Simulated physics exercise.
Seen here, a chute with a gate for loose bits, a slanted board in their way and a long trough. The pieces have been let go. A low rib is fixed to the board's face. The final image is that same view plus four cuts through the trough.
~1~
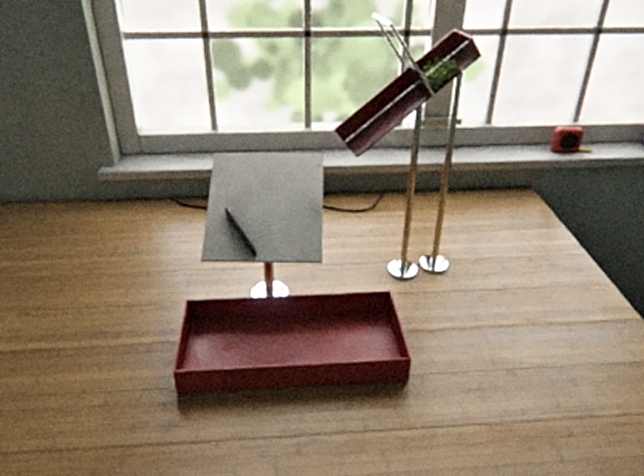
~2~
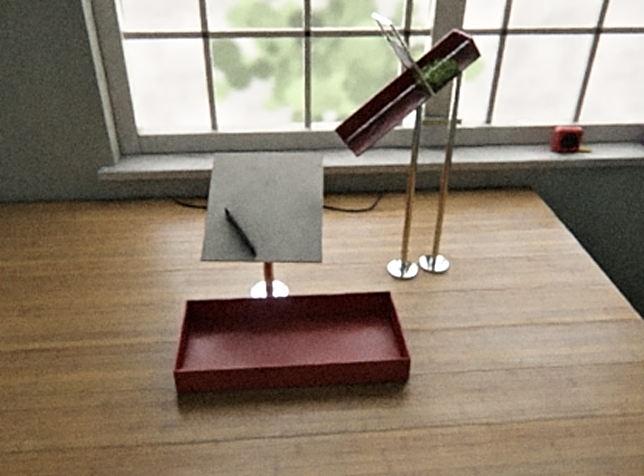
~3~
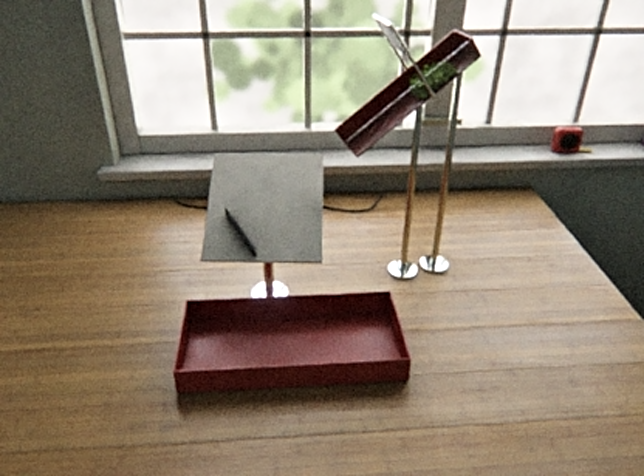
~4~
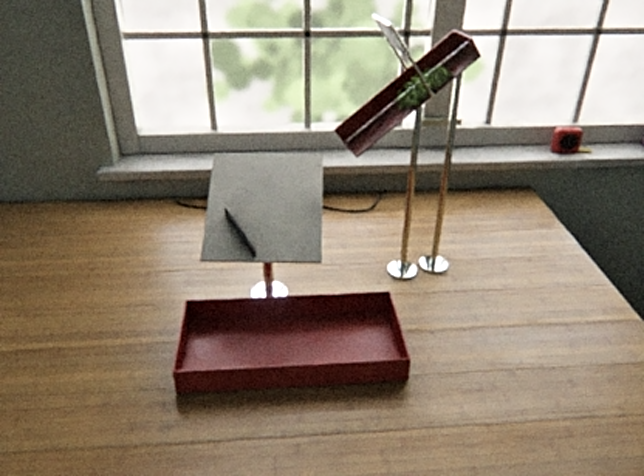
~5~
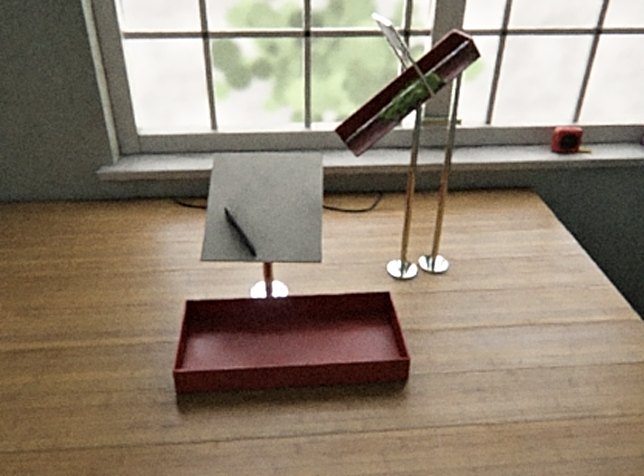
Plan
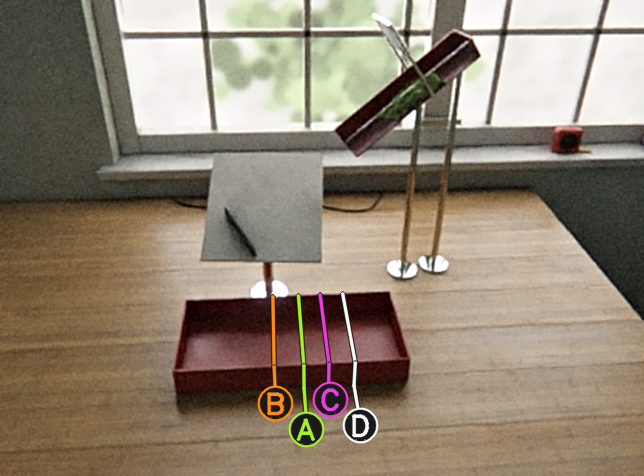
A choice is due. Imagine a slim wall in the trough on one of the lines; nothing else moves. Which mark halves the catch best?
The answer is line B.
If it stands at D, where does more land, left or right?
Left.
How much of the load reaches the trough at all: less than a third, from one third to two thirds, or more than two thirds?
It is more than two thirds.
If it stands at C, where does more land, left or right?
Left.
On the marked copy, line A crosses the front rim at (303, 364); line B crosses the front rim at (274, 366); line C crosses the front rim at (328, 363); line D crosses the front rim at (355, 361).
If A is chosen, of what is caught, almost all on the left of the divider, about a tenth on the right.
If B is chosen, of what is caught, roughly half on the left of the divider, roughly half on the right.
If C is chosen, of what is caught, every piece on the left of the divider, not one piece on the right.
If D is chosen, of what is caught, every piece on the left of the divider, not one piece on the right.
